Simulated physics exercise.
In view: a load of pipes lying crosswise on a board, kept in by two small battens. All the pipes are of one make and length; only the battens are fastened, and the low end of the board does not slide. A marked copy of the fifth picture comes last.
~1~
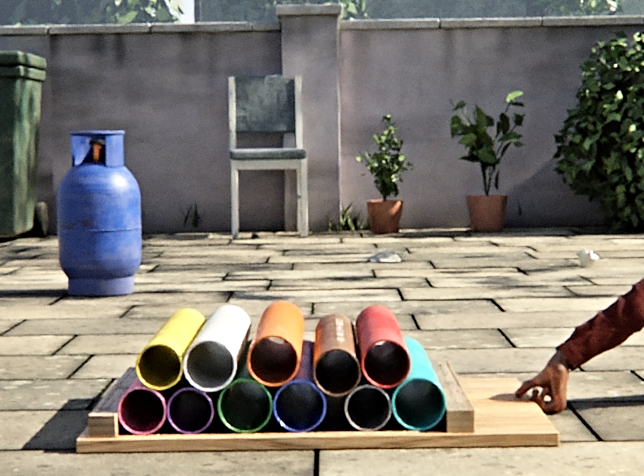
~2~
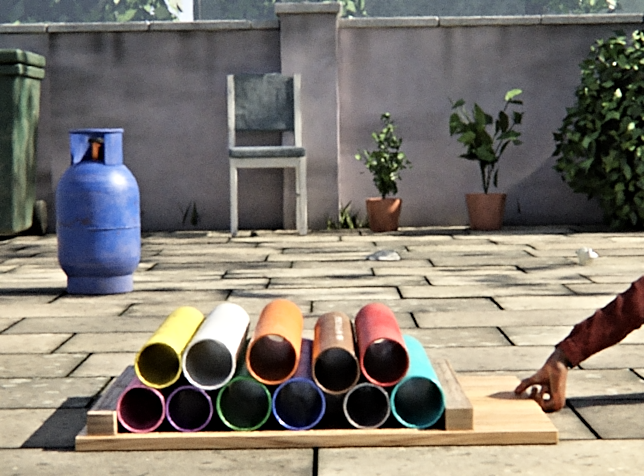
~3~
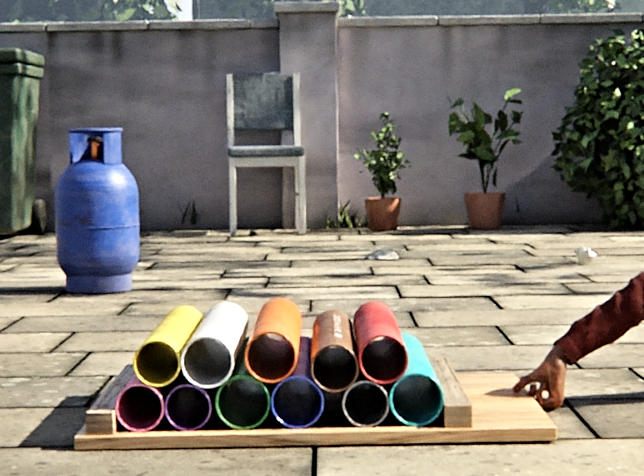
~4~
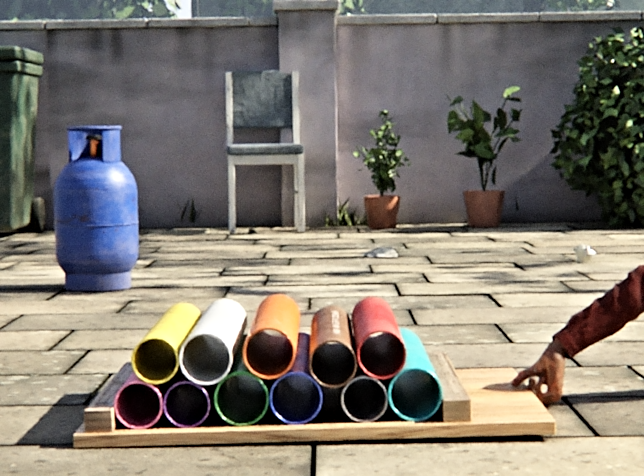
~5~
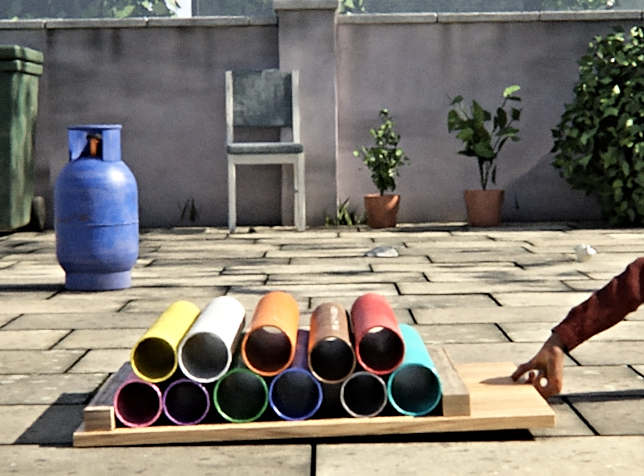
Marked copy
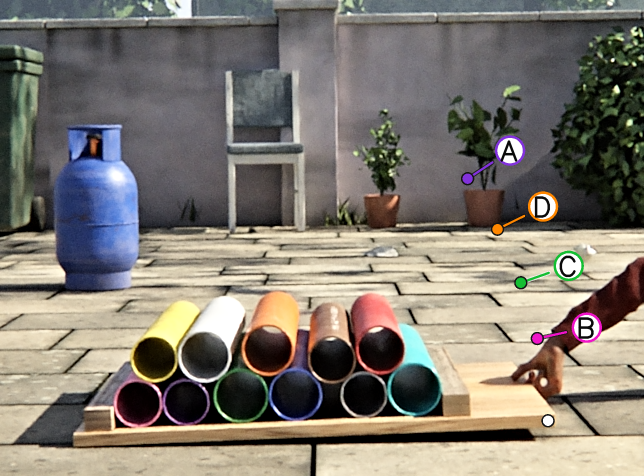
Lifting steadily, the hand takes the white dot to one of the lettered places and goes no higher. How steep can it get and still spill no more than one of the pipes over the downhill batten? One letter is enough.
C is the limit.
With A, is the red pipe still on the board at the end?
No.
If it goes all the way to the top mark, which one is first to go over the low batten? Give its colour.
The yellow one.
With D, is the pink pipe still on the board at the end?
The pink pipe: Yes.
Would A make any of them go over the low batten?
Yes.
On the marked copy, A at (467, 179); B at (537, 339); C at (521, 283); D at (498, 229); the white dot at (548, 421).
Following C. Soon after the start, board at 15°.
Later, board at 19°.
In the end, board at 19°, one over the low batten (yellow).
As for the rest, A five over the low batten; B none over the low batten; D five over the low batten.
